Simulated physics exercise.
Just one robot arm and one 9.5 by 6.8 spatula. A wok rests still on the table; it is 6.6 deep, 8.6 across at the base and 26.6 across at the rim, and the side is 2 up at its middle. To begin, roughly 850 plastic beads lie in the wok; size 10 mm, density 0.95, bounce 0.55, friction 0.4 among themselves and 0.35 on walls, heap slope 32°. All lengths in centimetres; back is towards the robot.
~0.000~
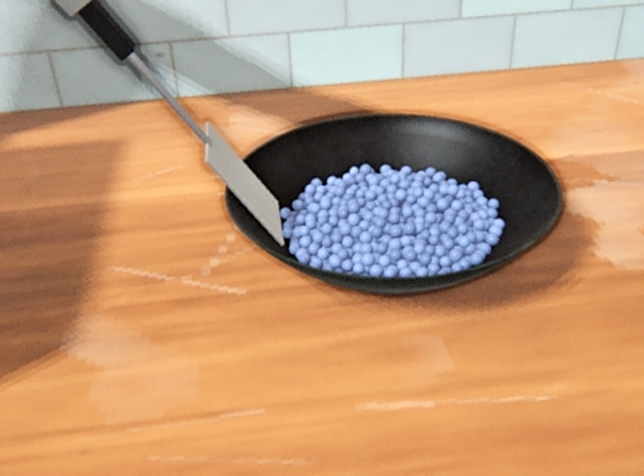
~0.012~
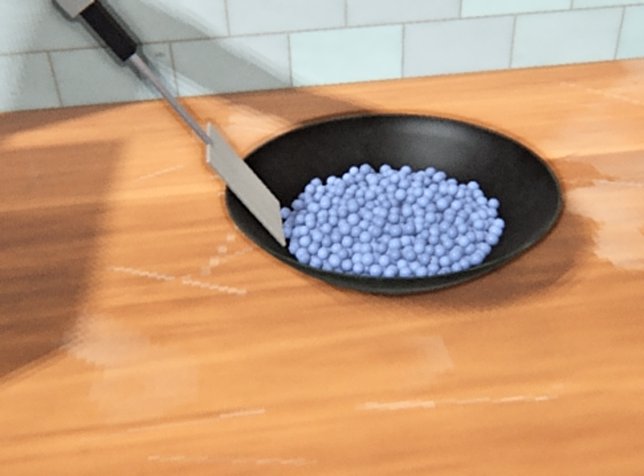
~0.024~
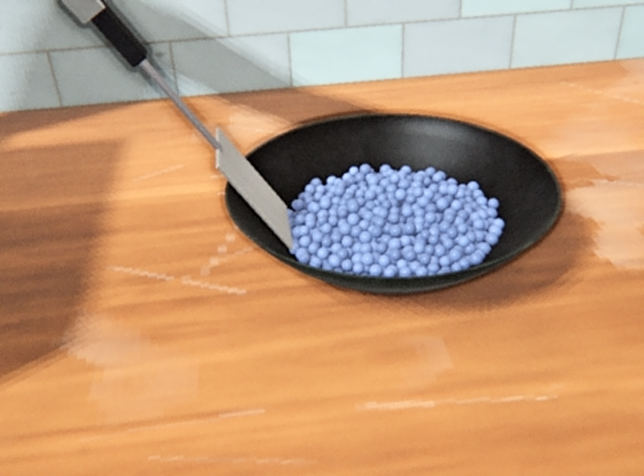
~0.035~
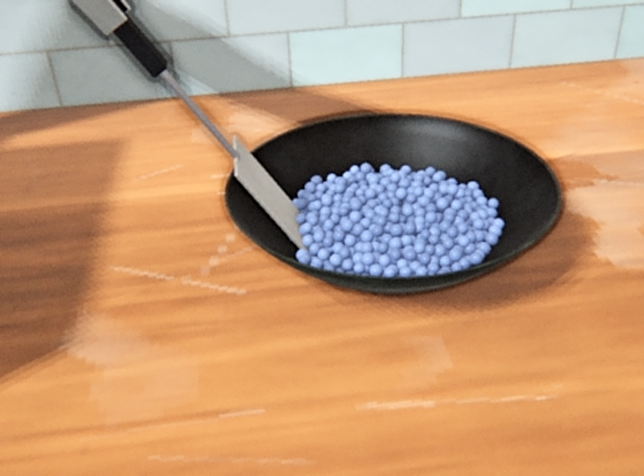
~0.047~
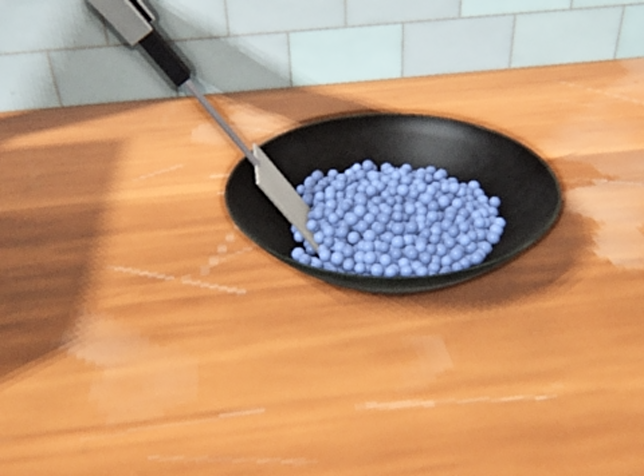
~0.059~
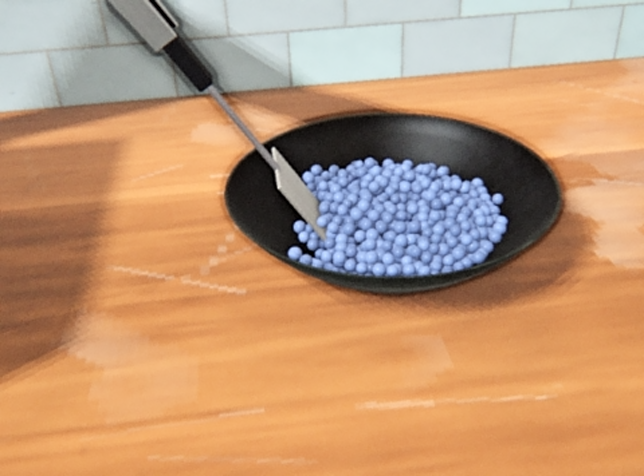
A spatula on a robot arm edging rightward into blue plastic beads in a black wok resting still on a wooden table.
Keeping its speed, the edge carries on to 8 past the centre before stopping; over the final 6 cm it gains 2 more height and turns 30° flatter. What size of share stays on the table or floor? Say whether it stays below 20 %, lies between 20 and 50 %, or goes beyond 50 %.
It lies between 20 and 50 %.
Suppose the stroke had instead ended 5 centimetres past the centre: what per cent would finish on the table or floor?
I'd expect close to 5 per cent then.
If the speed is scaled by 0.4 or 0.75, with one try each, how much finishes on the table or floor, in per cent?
I'd expect close to 5 and then close to 30 percent.
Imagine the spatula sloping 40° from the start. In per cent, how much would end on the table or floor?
Estimate for that slope: Some 25 per cent.
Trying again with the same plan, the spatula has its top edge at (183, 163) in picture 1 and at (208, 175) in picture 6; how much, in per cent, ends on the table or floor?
Around 0 per cent finishes there.
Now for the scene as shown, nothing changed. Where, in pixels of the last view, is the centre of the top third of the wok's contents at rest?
Look near (472, 208).
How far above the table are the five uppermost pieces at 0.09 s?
7 cm.
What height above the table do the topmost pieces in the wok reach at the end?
About 6.5 cm above the table.
After 0.09 s, sloping 58°, highest piece 7 above the table; 853 in the wok.
After 0.12 s, sloping 50°, highest piece 9 above the table; 853 in the wok.
After 0.33 s, sloping 28°, highest piece 19 above the table; 553 in the wok, 87 on the table or floor, 213 on the blade or in flight.
After 1.38 s, sloping 28°, highest piece 6 above the table; 552 in the wok, 301 on the table or floor.
At rest, 552 in the wok, 301 on the table or floor. That is 35 % on the table or floor.
